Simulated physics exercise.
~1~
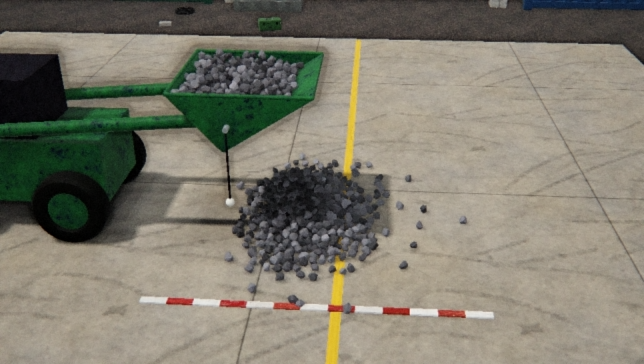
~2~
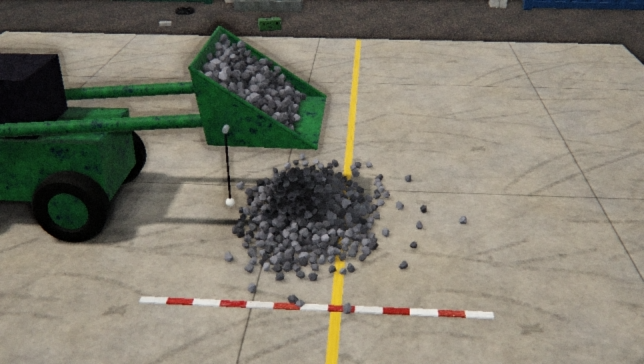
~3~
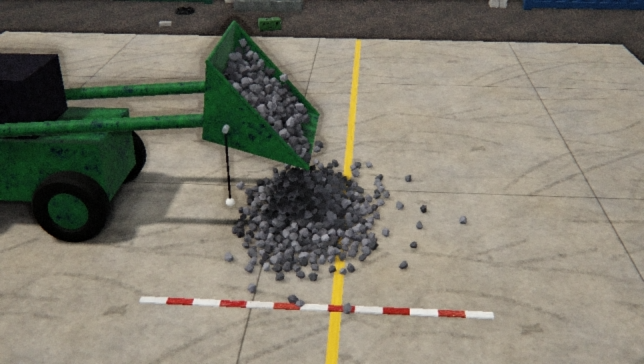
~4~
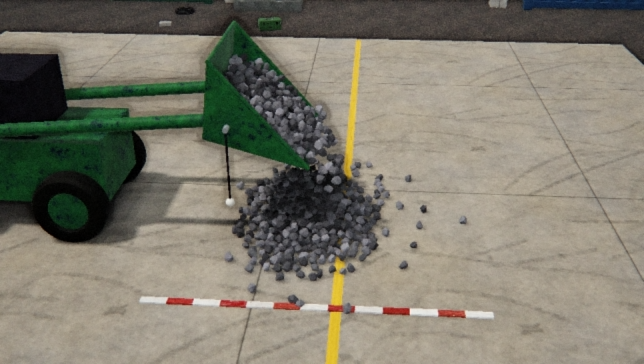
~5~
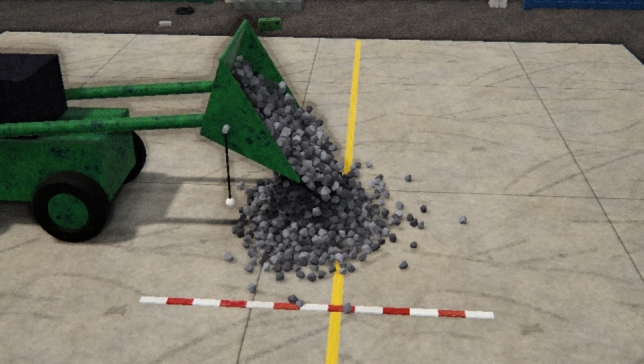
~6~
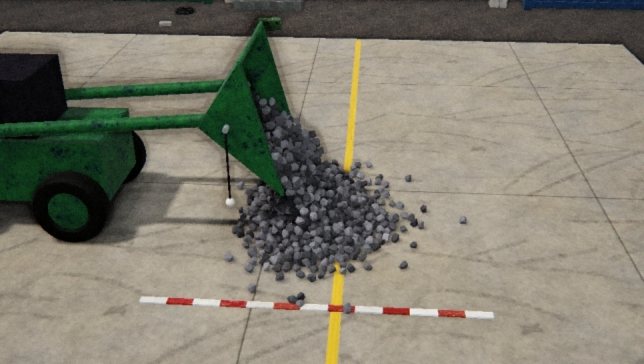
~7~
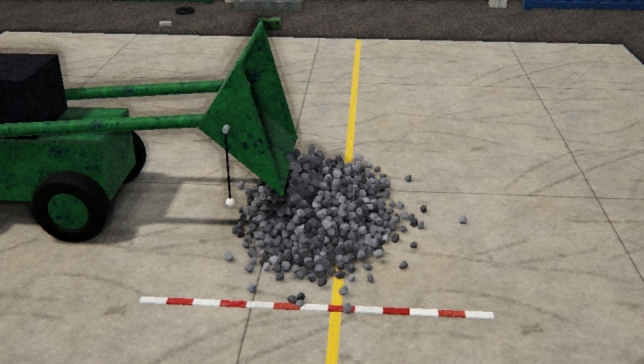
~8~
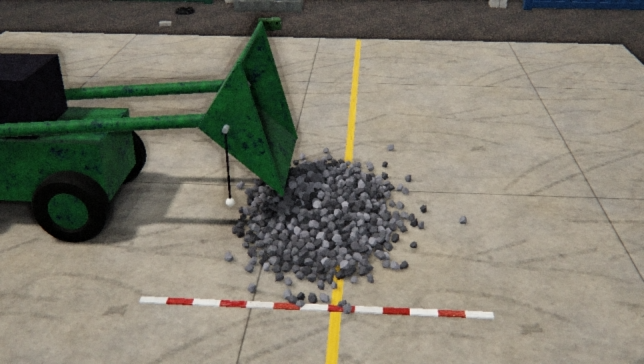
A pale concrete yard with a yellow line running across it is seen from above at an angle. At left, a green wheeled machine holds out a green bucket full of grey stones over a loose heap of similar stones, with a red and white striped bar lying in front. The bucket tips down to the right, and stones begin to slide from its lip, after which it tilts more steeply and pours the rest onto the heap. The bucket ends empty and steeply tilted, beside a larger mound spread across the yellow line.
